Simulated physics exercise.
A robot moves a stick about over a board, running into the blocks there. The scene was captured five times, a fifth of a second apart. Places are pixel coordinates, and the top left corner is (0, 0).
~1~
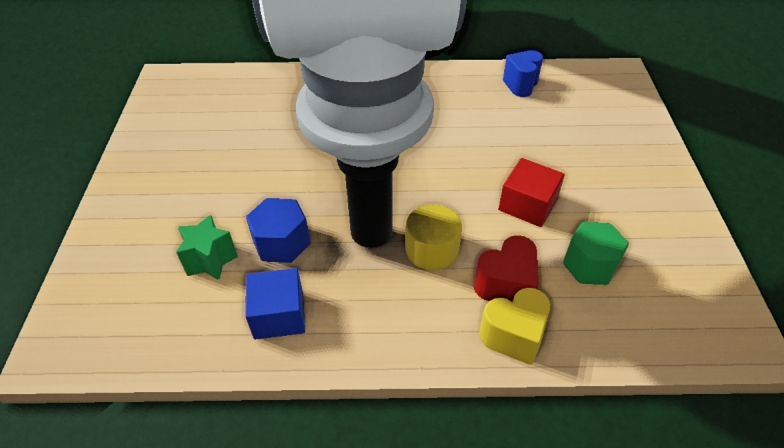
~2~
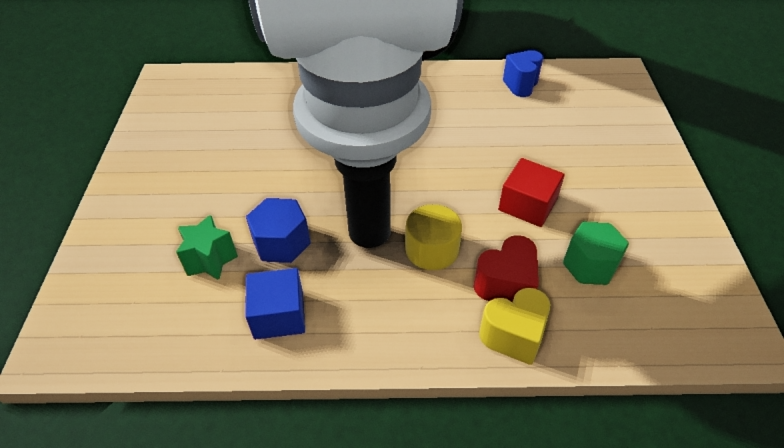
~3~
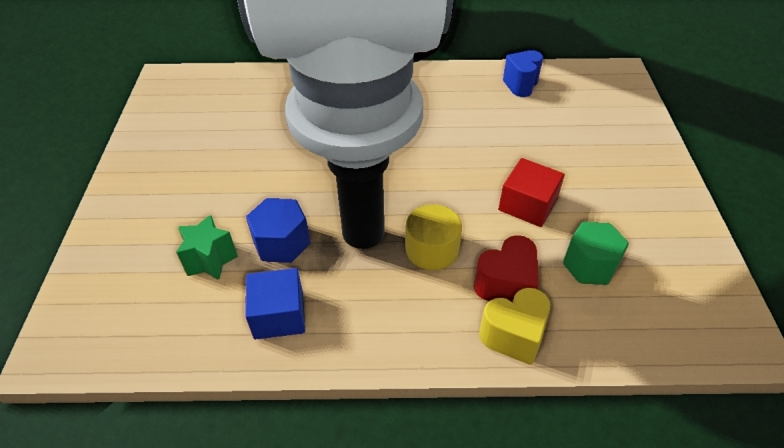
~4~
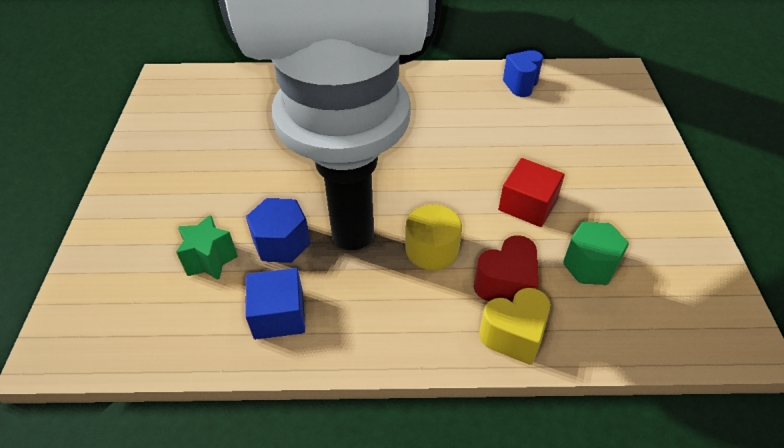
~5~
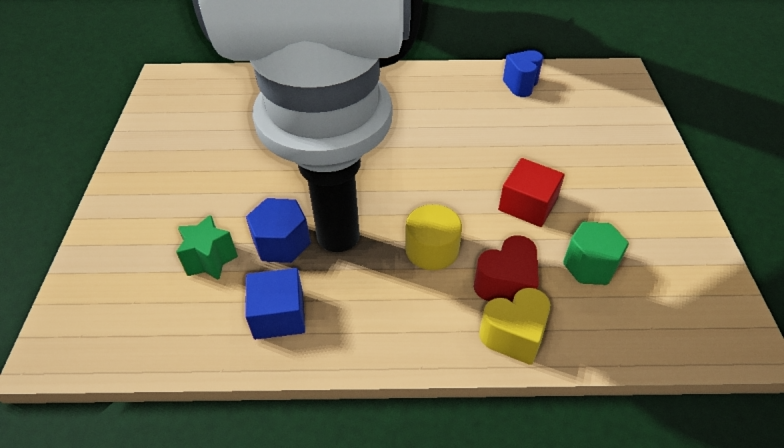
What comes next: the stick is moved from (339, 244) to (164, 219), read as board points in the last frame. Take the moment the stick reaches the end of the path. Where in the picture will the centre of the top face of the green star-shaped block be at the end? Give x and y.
At the end it should sit near (134, 265).
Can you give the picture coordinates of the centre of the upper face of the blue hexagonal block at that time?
Top centre: (120, 227).
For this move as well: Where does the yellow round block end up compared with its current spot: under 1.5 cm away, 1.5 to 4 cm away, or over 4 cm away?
The distance will be below 1.5 cm.
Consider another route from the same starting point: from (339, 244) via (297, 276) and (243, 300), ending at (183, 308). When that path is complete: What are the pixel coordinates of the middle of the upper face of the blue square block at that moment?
Most likely (256, 313).
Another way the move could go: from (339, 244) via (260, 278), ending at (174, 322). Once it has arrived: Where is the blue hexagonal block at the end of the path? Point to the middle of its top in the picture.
It should be at (237, 217) by then.
The first path, step by step. One third of the way, stick (277, 229); green star-shaped block (174, 243); blue hexagonal block (219, 217), turned 15° anticlockwise.
Two thirds of the way, stick (217, 220); green star-shaped block (140, 261), turned 35° anticlockwise; blue hexagonal block (162, 221), turned 60° anticlockwise.
At the end, stick (161, 212); green star-shaped block (134, 265), turned 65° anticlockwise; blue square block in place; blue hexagonal block (120, 227), turned 110° anticlockwise; yellow round block in place.
